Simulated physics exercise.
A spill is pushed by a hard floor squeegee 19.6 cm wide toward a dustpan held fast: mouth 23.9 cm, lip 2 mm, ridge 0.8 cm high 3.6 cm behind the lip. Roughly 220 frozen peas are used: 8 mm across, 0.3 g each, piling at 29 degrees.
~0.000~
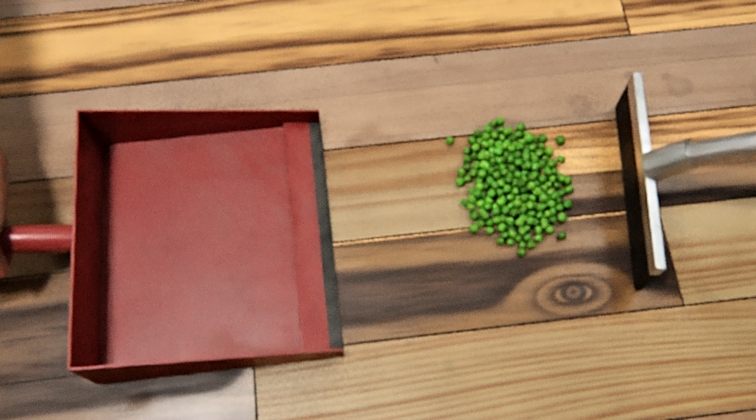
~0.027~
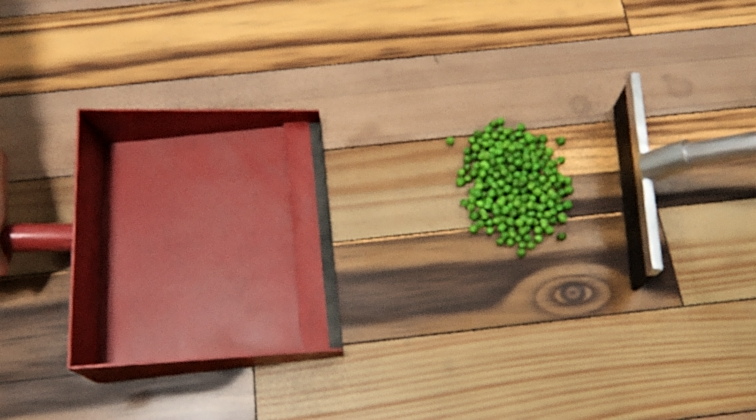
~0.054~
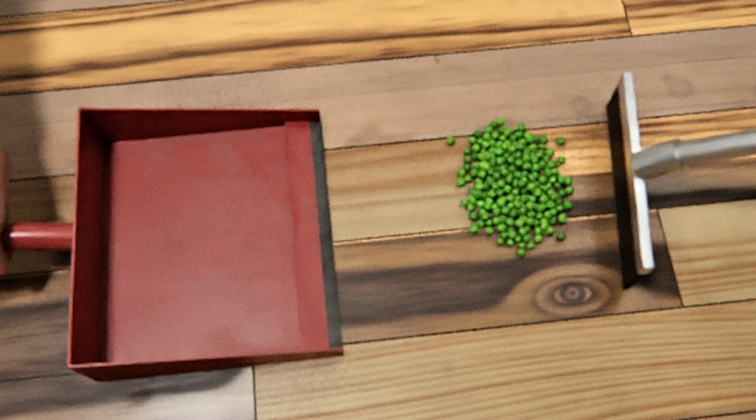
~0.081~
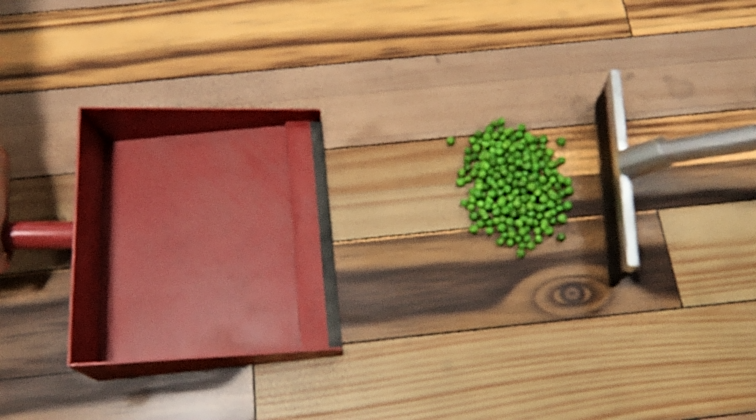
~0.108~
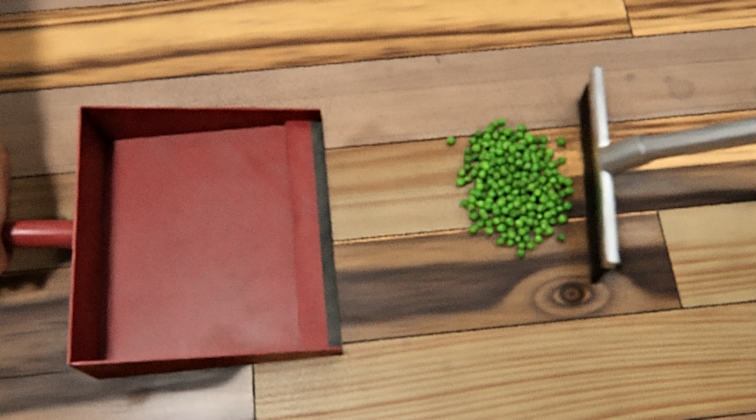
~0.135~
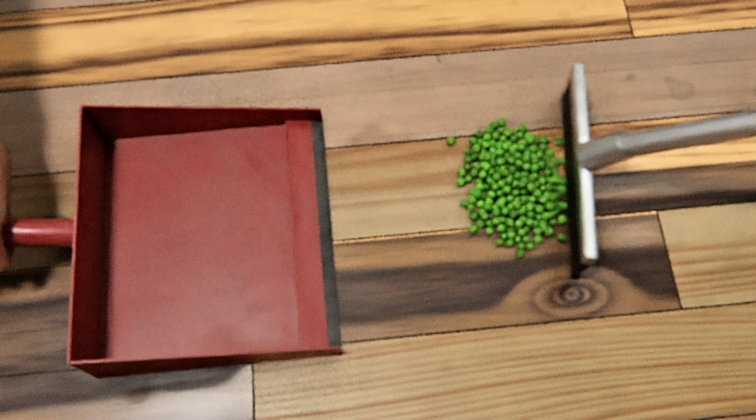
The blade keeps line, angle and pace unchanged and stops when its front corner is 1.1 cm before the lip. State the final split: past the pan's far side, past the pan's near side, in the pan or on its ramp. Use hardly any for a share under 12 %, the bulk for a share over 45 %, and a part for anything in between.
Far side: A part, near side: Hardly any, pan: A part.
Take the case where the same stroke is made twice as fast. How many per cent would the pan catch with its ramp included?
Share: Near 50 %.
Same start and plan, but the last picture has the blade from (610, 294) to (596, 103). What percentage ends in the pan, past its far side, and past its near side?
Pan 15, far 5, near 5.
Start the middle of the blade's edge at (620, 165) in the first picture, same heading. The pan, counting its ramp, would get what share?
Roughly 35 percent would end up there.
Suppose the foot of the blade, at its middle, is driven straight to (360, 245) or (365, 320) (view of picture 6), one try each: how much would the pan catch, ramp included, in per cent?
Some 35 in a hundred and 20 in a hundred.
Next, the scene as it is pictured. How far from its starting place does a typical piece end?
Roughly 22 centimetres.
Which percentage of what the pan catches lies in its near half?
Something like 10 in a hundred.
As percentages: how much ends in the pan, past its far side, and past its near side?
Far side 30, near side 0, pan 35.
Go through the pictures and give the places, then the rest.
Blade from (656, 269) to (634, 82), moved 0.0 cm, 0 of the pieces shifted so far; middle of the pieces at (515, 183); pan at (196, 247), in the first picture.
Blade from (653, 269) to (632, 83), moved 0.2 cm, 0 of the pieces shifted so far; middle of the pieces at (515, 183), in the second picture.
Blade from (644, 268) to (624, 82), moved 1.0 cm, 0 of the pieces shifted so far; middle of the pieces at (515, 184), in the third picture.
Blade from (629, 266) to (612, 80), moved 2.2 cm, 0 of the pieces shifted so far; middle of the pieces at (516, 184), in the fourth picture.
Blade from (609, 262) to (594, 77), moved 3.9 cm, 0 of the pieces shifted so far; middle of the pieces at (516, 184), in the fifth picture.
Blade from (588, 258) to (576, 74), moved 5.8 cm, 6 of the pieces shifted so far; middle of the pieces at (516, 184); pan at (196, 243). The blade's pace is about 0.68 m/s, heading 19 degrees away from the viewer's side, in the sixth picture.
After 0.31 s, middle of the blade 12 cm from the lip; 0 % over the lip, far side 10 %, near side 0 %.
After 0.42 s, middle of the blade 5 cm from the lip; 0 % over the lip, far side 20 %, near side 0 %.
Then, at 0.66 s, middle of the blade 2 cm from the lip; 40 % over the lip, far side 30 %, near side 0 %.
By 1.6 s all is still; far side 30 %, near side 0 %, pan 35 %, in front of the lip or behind the blade 35 %.
